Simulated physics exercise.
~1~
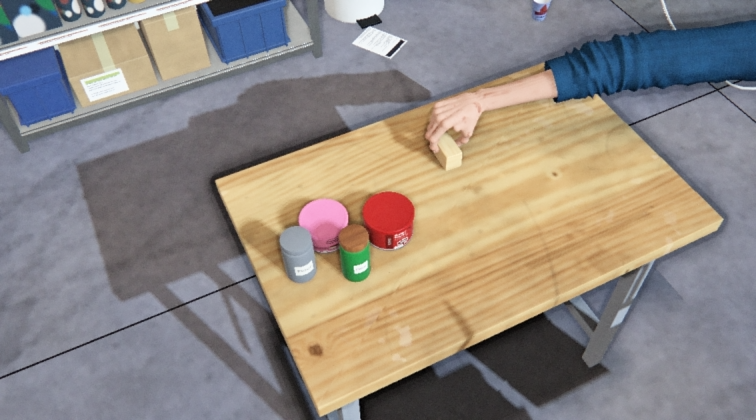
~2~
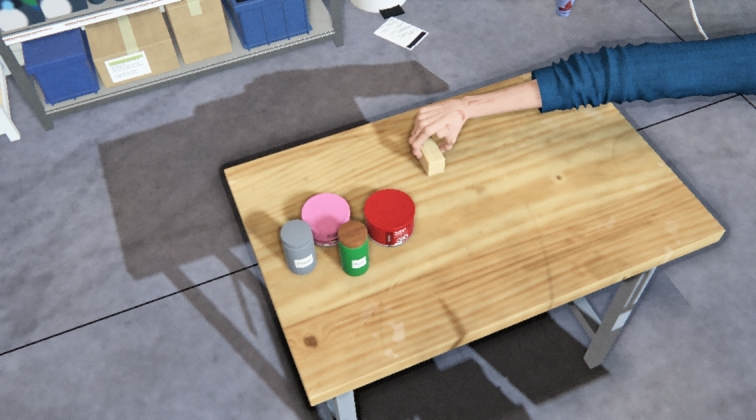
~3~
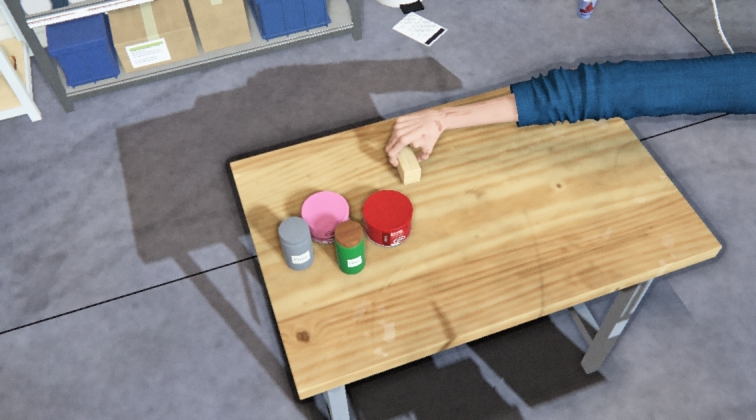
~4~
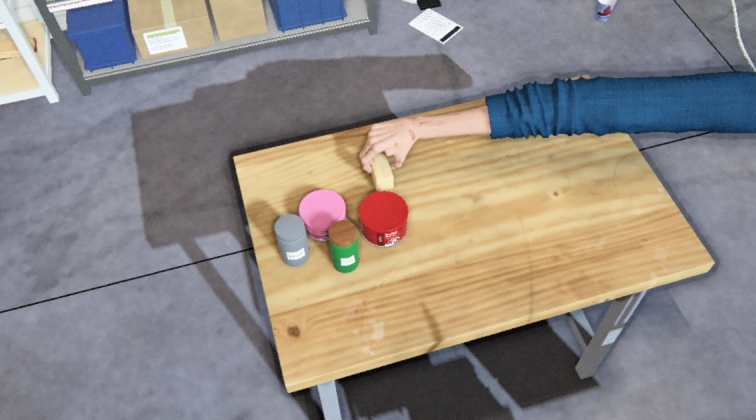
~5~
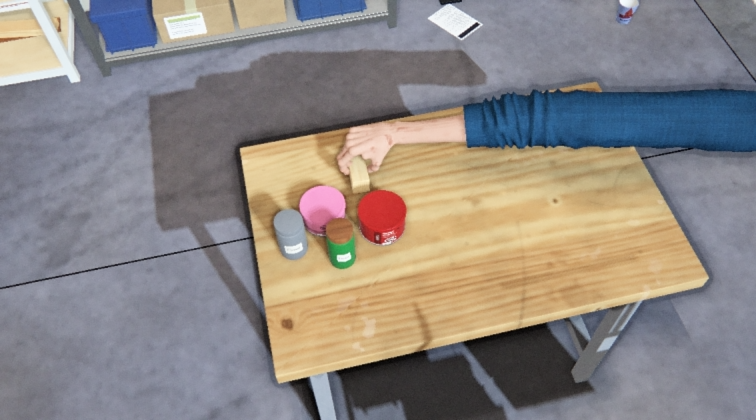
A hand in a blue sleeve slid a small wooden block leftward across a wooden table toward a pink tub, a red tub, a grey jar and a green jar, ending just behind the tubs, while all four containers stayed in place.
